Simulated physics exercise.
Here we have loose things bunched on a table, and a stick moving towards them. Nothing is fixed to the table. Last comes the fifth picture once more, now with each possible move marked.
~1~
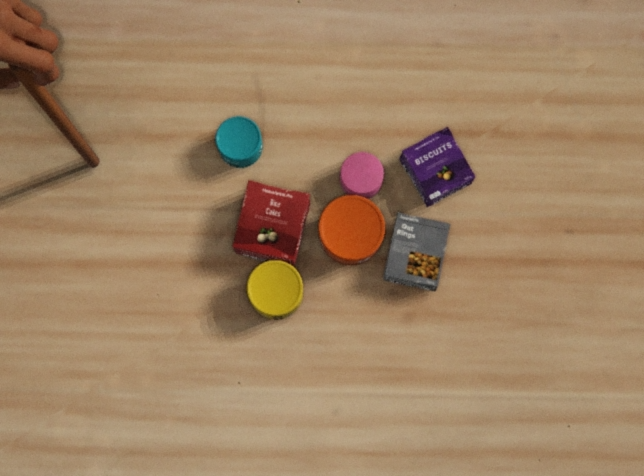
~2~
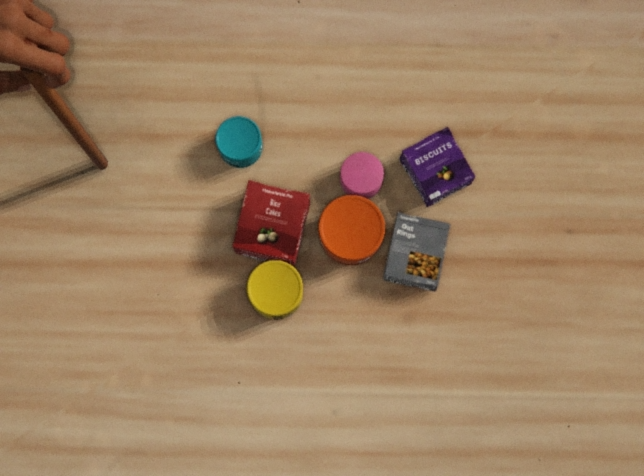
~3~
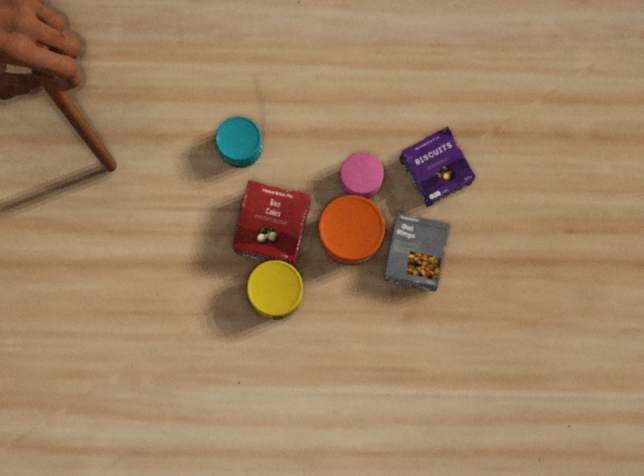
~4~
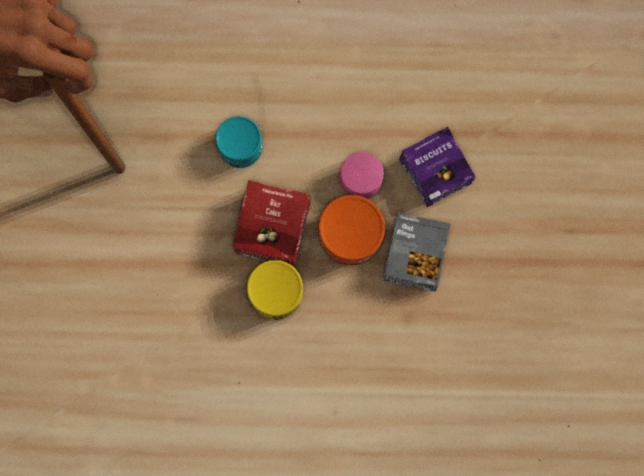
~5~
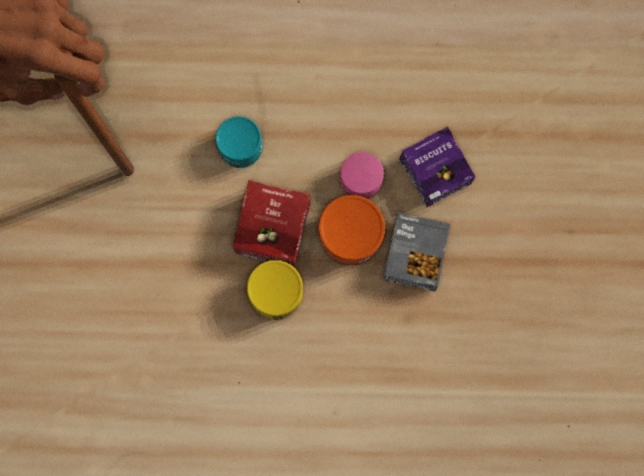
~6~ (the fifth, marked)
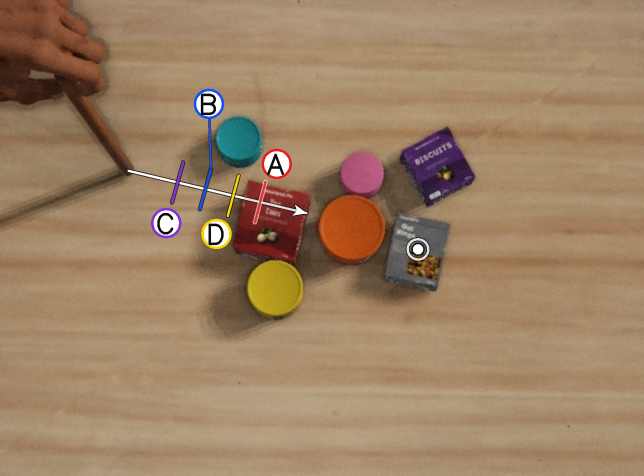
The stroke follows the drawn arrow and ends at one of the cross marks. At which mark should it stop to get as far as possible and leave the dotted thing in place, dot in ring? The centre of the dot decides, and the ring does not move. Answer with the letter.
Stop at A.
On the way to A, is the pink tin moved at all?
No.
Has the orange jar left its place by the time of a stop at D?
By then, no.
On the marked copy, A at (260, 202); B at (206, 189); C at (178, 183); D at (233, 196); the arrow from (128, 171) to (307, 213); the white dot at (418, 249).
With A. Early on, foot of the stick (177, 182).
Further on, foot of the stick (225, 195).
At the end, foot of the stick (260, 202); red packet (287, 228); orange jar (356, 233); the dot is still in its ring.
As for the rest, B keeps the dot in but is short; C keeps the dot in but is short; D keeps the dot in but is short.
